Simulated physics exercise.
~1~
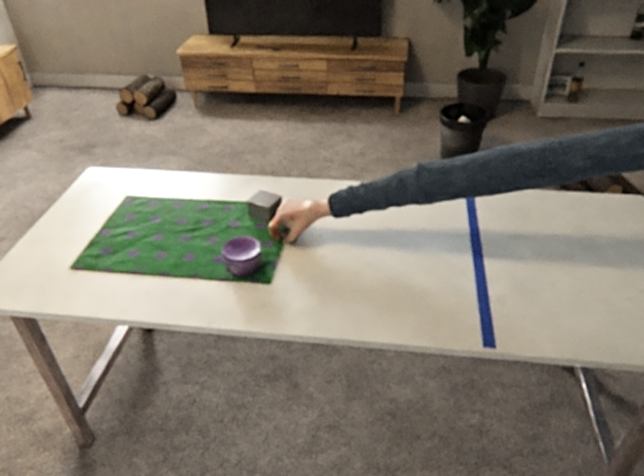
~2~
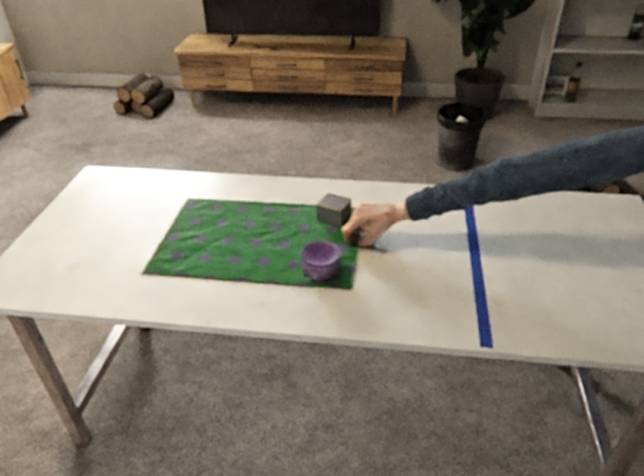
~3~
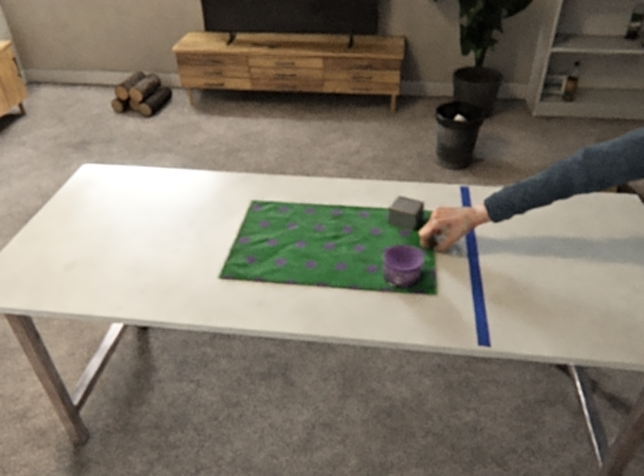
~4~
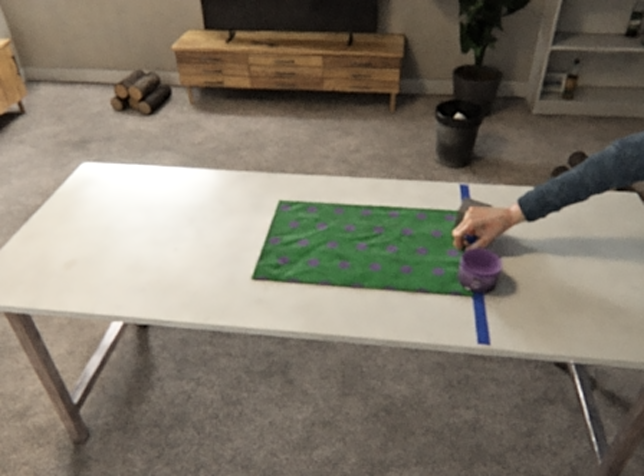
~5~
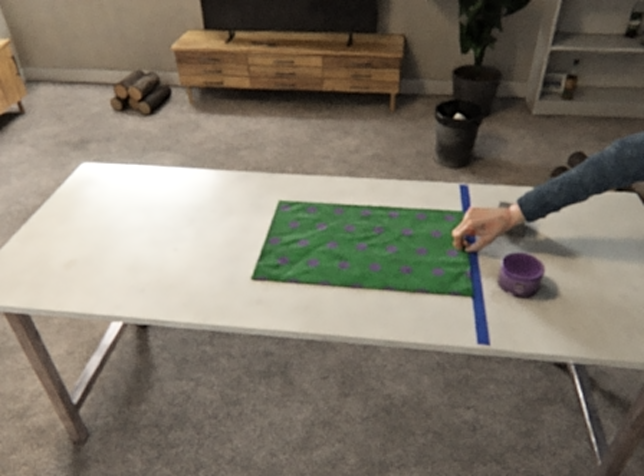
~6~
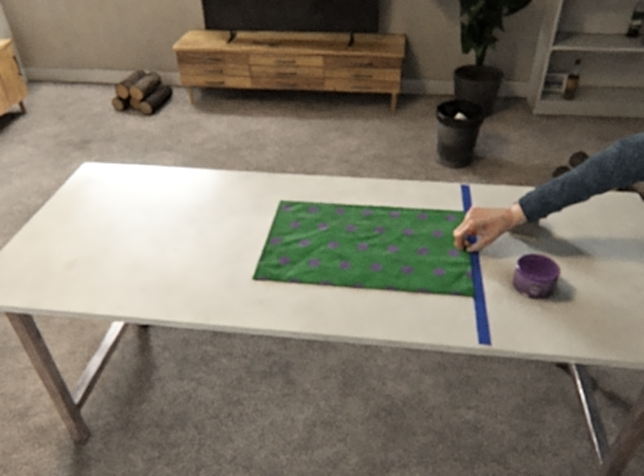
A green cloth is pulled right to the blue tape, and the tub and block slide off.
